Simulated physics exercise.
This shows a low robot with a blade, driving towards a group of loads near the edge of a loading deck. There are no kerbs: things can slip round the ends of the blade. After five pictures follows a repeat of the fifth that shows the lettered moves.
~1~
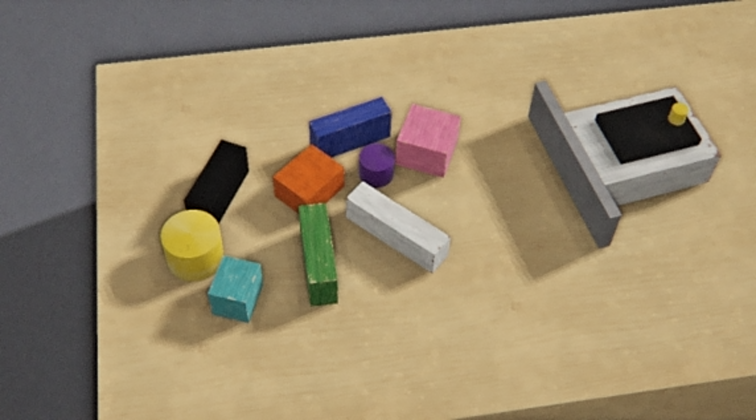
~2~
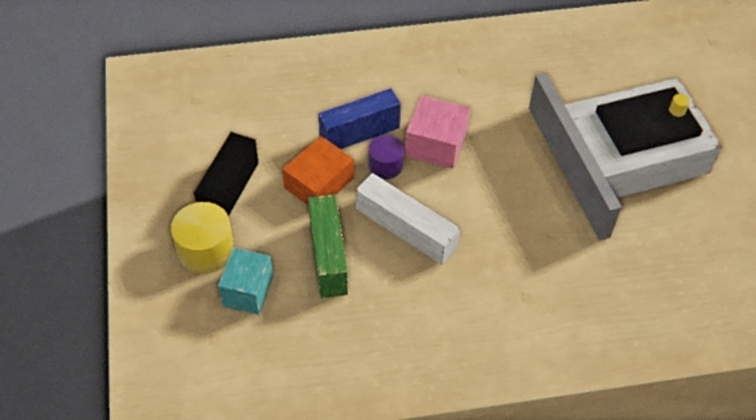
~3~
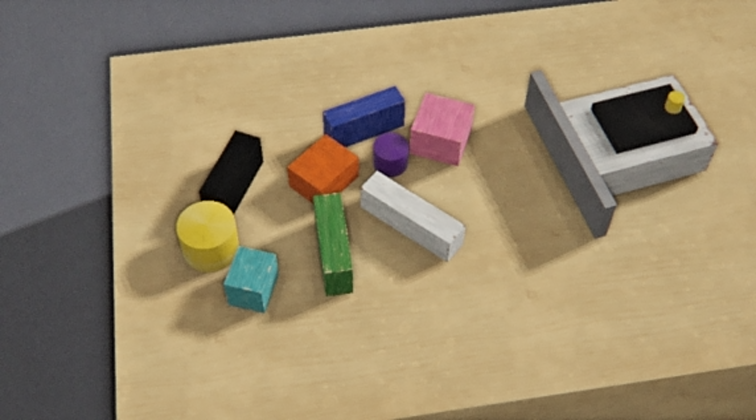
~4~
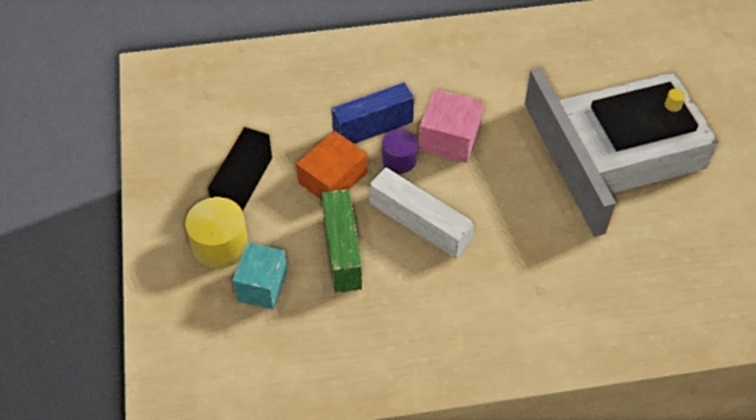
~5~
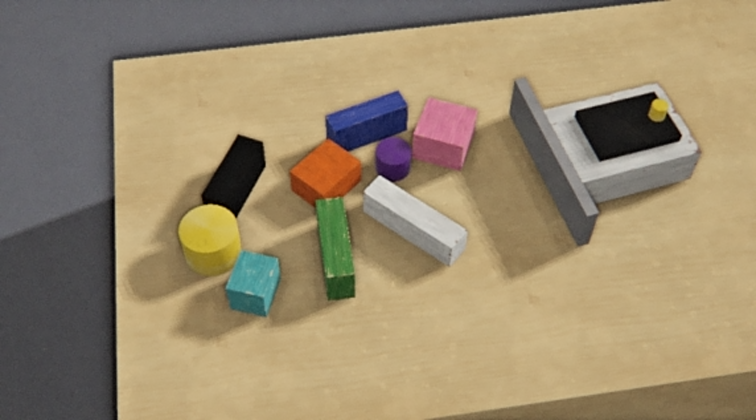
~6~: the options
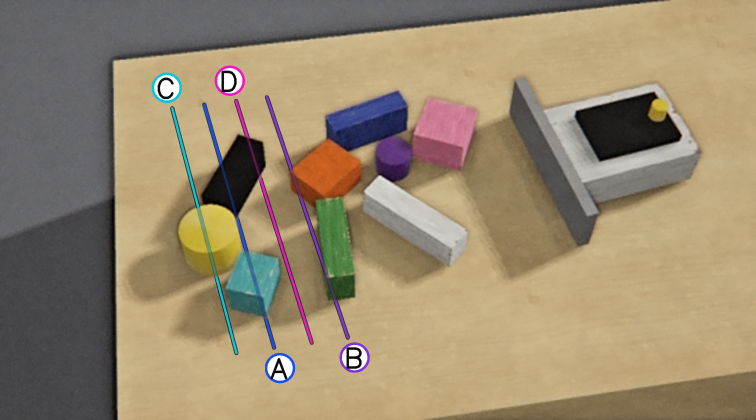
A low white robot with a grey blade crept left across a wooden deck towards a cluster of colourful blocks and a yellow canister, which stayed in place, with a gap still between them.
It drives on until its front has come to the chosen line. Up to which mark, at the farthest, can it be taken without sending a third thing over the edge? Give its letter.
C is the last line within the limit.
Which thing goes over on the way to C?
It is the black stick.
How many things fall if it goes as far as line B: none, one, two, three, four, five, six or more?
The count is none.
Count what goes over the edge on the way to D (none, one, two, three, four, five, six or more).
By then, none.
On the marked copy, A at (236, 216); B at (304, 207); C at (201, 220); D at (271, 212).
With C. Early on, robot (500, 141); blue bar (340, 117); pink crate (367, 137).
Further on, robot (374, 156); yellow canister (197, 249); black stick (202, 184).
At the end, robot (274, 168); black stick over the edge; yellow canister (126, 279); one fallen.
As for the rest, A is within the limit but short; B is within the limit but short; D is within the limit but short.
